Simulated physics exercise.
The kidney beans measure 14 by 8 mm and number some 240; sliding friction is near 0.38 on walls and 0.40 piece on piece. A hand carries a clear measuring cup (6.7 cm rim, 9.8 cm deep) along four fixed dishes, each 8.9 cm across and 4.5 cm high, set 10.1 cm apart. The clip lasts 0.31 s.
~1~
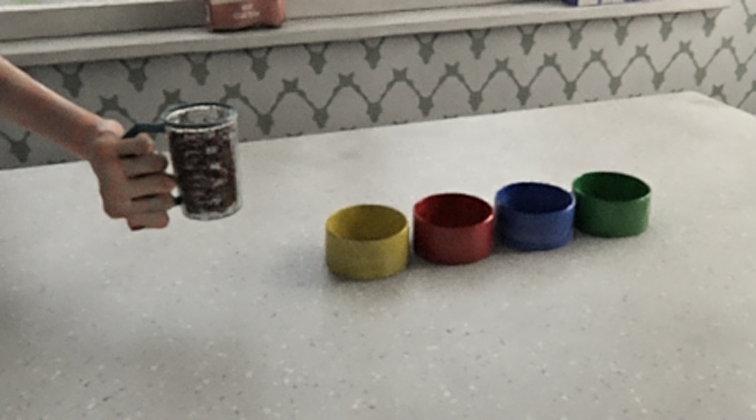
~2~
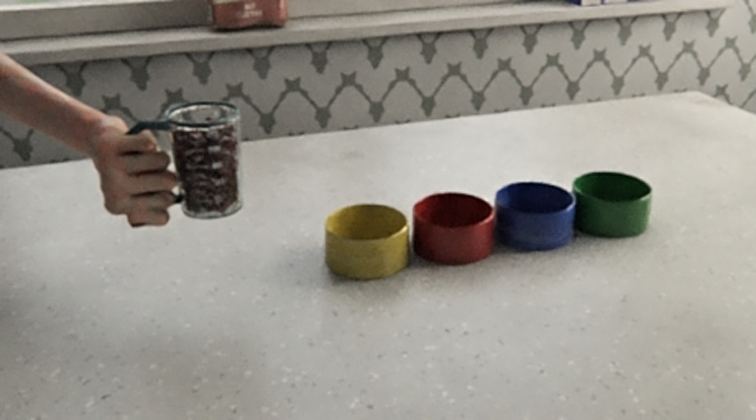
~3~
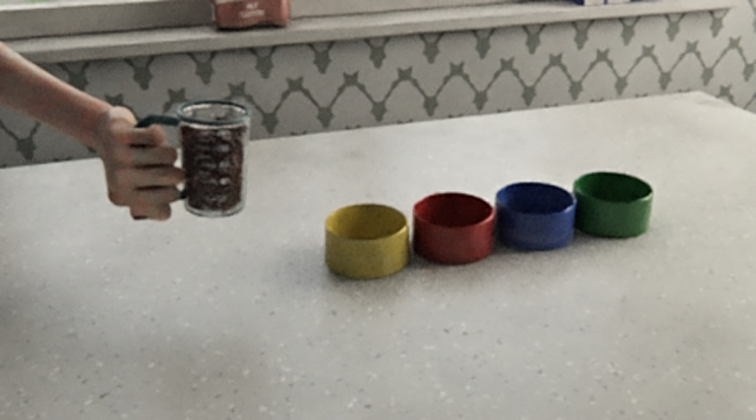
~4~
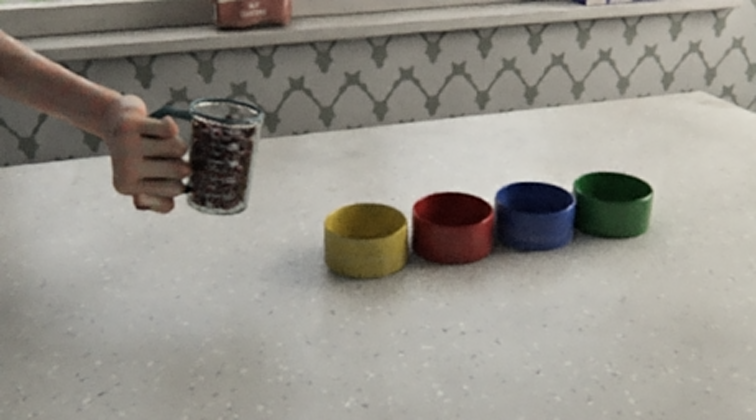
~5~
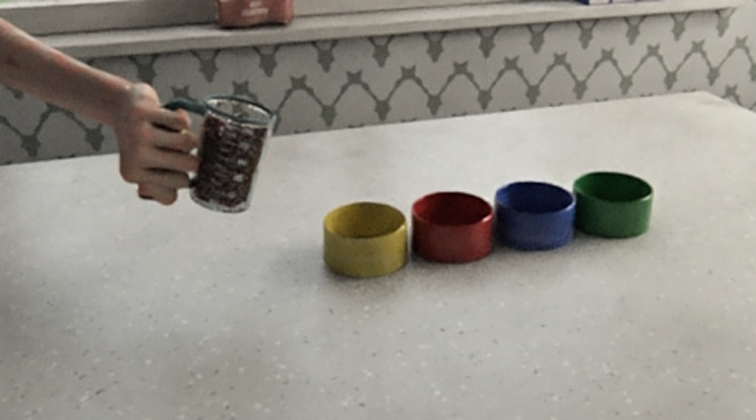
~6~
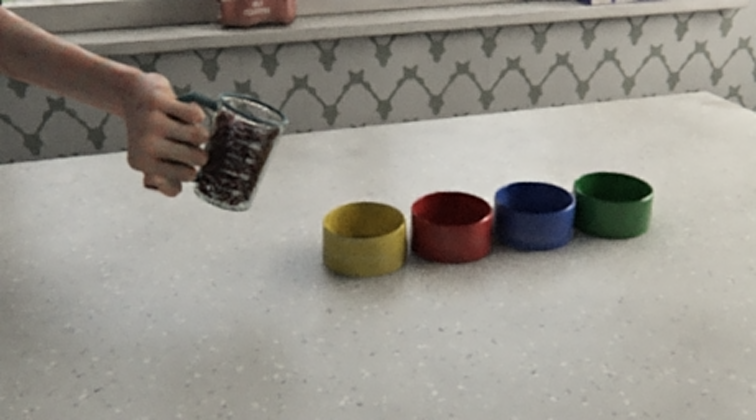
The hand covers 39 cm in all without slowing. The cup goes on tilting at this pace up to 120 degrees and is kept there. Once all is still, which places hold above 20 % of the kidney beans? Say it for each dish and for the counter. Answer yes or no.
Red dish: Yes; blue dish: No; green dish: No; yellow dish: No; on the counter: No.
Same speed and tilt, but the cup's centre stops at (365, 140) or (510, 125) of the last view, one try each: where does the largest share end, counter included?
Most goes to: Red, then red.
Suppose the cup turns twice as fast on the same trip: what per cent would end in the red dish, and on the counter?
In that case red 10, counter 20.
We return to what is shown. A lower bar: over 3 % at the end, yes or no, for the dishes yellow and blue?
Yellow yes, blue no.
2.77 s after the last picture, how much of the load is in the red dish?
Near 80 per cent so far.
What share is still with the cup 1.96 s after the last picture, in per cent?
About 0 per cent.
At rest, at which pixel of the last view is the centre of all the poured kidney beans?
Near (454, 228).
Then, 1.18 s after the last picture, tilt 120 degrees; cup holds 15 %, red 65 %, yellow 5 %.
Then, 1.96 s after the last picture, tilt 120 degrees; cup holds 0 %, red 80 %, yellow 5 %.
Then, 2.77 s after the last picture, tilt 120 degrees; cup holds 0 %, red 80 %, yellow 5 %.
In the end, red 80 %, blue 0 %, green 0 %, yellow 5 %, counter 15 %.
